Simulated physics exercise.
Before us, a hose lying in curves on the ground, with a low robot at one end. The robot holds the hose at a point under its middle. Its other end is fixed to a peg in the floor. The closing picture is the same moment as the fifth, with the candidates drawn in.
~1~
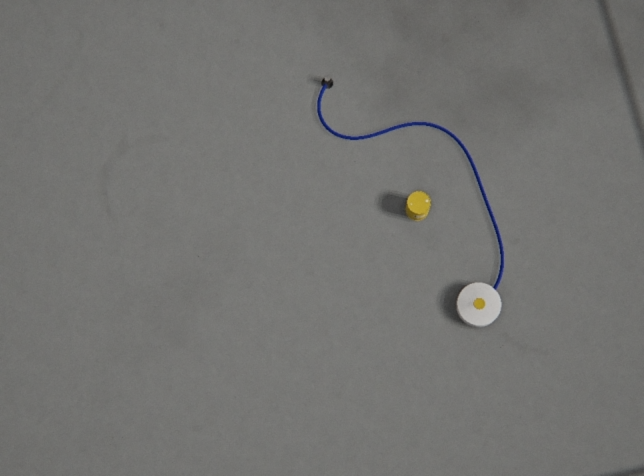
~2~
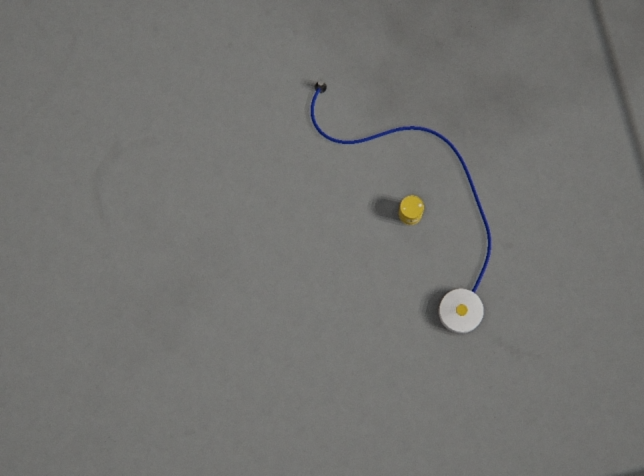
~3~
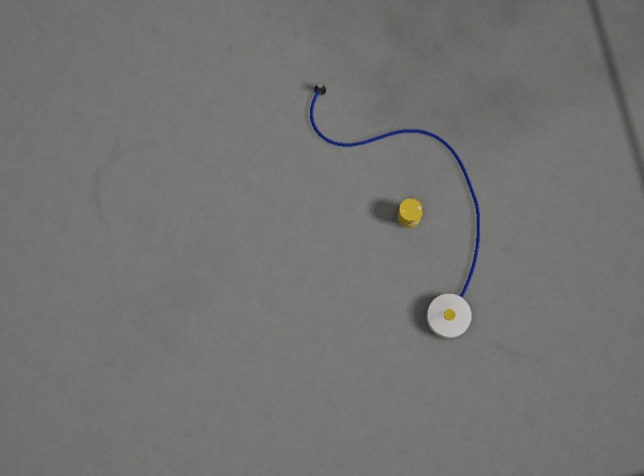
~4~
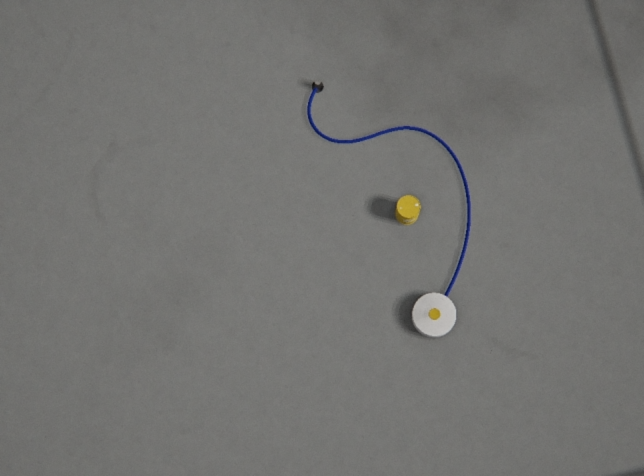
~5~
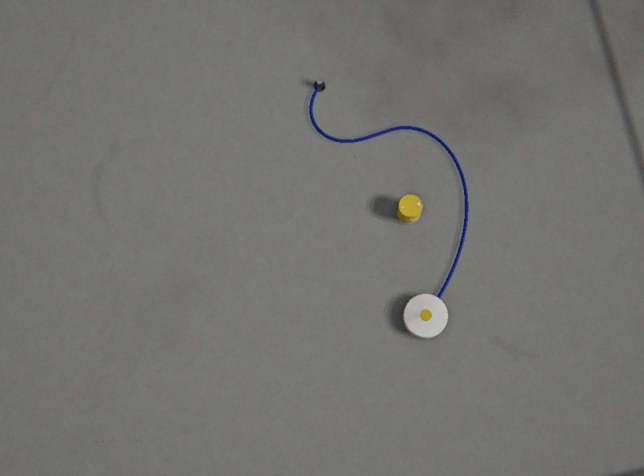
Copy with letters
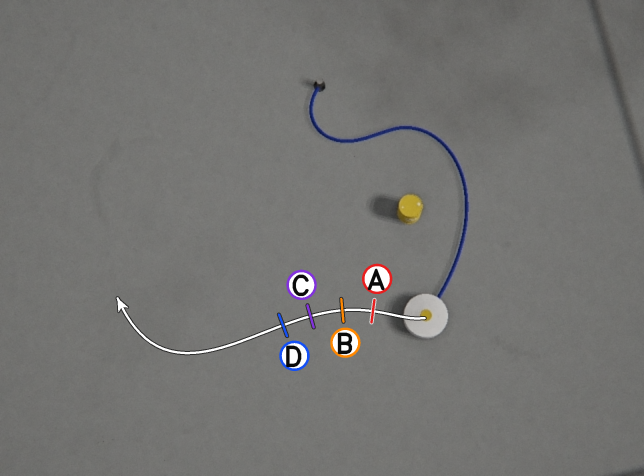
On a gray floor, a round white robot holding one end of a curving blue hose slid a short way left, bending the hose's lower part around while a small yellow keg stood nearby.
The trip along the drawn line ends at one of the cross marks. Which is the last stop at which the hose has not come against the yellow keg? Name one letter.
As far as tick B.
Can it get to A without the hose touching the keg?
Yes.
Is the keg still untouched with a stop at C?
For that mark, no.
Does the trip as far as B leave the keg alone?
For that mark, yes.
On the copy, A at (373, 311); B at (342, 310); C at (311, 316); D at (283, 325); the route from (425, 318) via (256, 336) to (118, 298).
On B. First, robot (397, 314), middle of the hose (441, 149).
Then, robot (368, 309), middle of the hose (439, 154).
Finally, robot (343, 309), middle of the hose (435, 159); nothing has been touched.
By contrast, A is safe but short; C brings the hose against the keg; D brings the hose against the keg.
